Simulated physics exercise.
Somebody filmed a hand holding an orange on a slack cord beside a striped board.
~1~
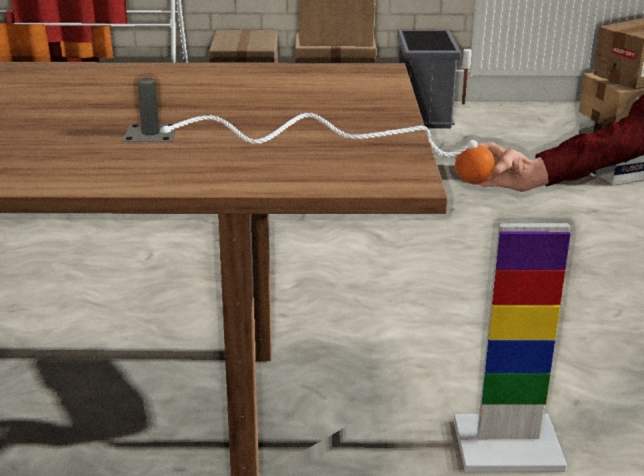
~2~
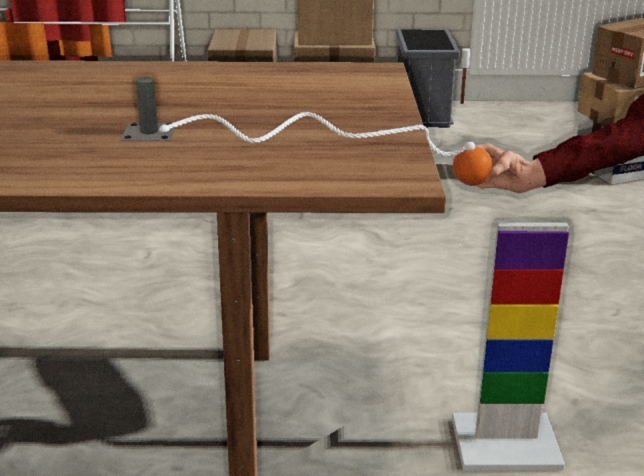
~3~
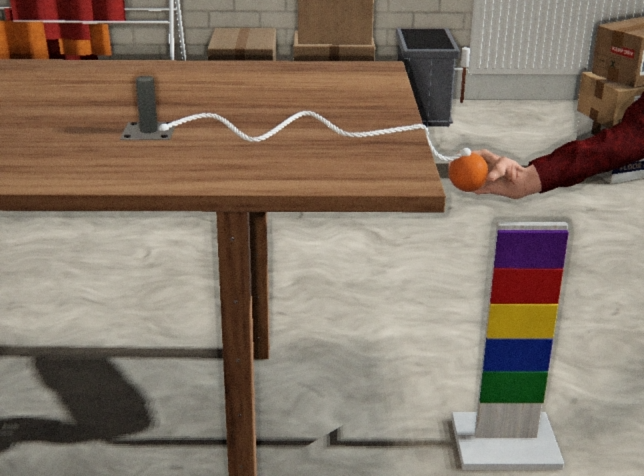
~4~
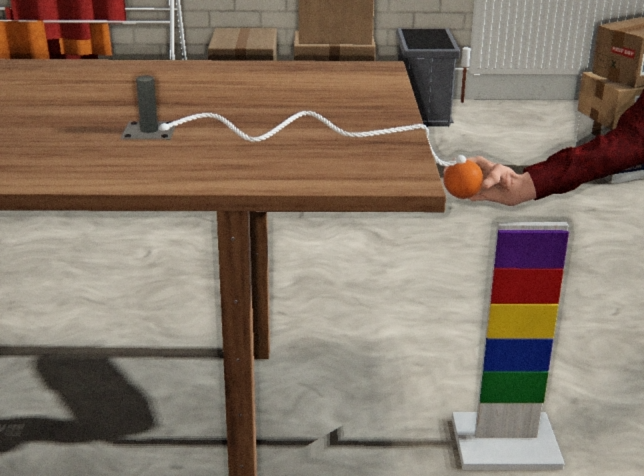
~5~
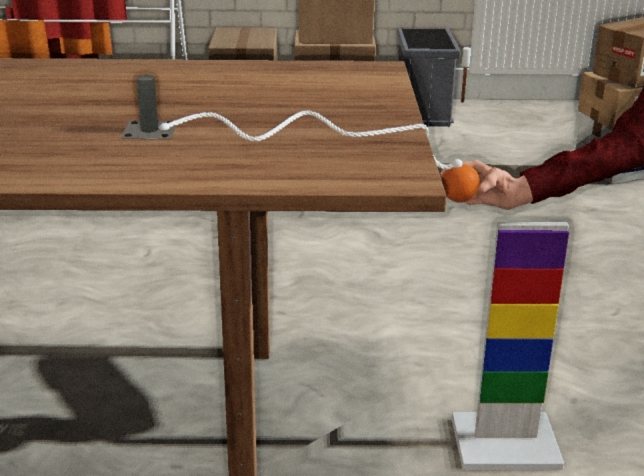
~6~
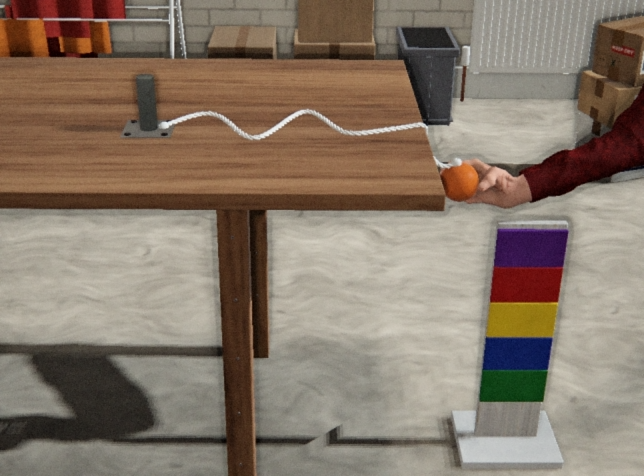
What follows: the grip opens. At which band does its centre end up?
Its centre hangs level with the yellow band.
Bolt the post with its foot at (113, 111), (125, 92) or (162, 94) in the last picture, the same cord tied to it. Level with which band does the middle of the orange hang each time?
Try by try: Red; red; yellow.
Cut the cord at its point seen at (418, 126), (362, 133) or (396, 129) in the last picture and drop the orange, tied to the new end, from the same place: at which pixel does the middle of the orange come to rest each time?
Near (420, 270), (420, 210) and (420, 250).
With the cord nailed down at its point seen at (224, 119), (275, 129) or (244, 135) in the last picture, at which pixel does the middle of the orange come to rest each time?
The places are (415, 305), (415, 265) and (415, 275).
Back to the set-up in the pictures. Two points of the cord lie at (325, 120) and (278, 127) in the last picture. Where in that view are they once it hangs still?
About (425, 141), and the other about (351, 126).
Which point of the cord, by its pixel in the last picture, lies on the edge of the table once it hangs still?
It lies at about (319, 116).
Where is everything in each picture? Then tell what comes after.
Orange (475, 165); purple (534, 252); red (529, 289); yellow (525, 324); blue (520, 358); green (516, 390), in the first picture.
Orange (472, 166); cord through (194, 119) (240, 135) (286, 124) (334, 129) (401, 130), in the second picture.
Orange (468, 172), in the third picture.
Orange (463, 179); cord through (194, 117) (240, 134) (286, 123) (334, 128) (401, 129), in the fourth picture.
Orange (460, 183), in the fifth picture.
Orange (459, 182); cord through (194, 116) (240, 132) (286, 121) (333, 126) (401, 128), in the sixth picture.
A little later, orange near (446, 300); level with red.
Next, orange near (392, 314); level with yellow.
Later still, orange near (424, 323); level with yellow.
When it is over, orange near (412, 324); level with yellow. Its middle rests at the yellow band.
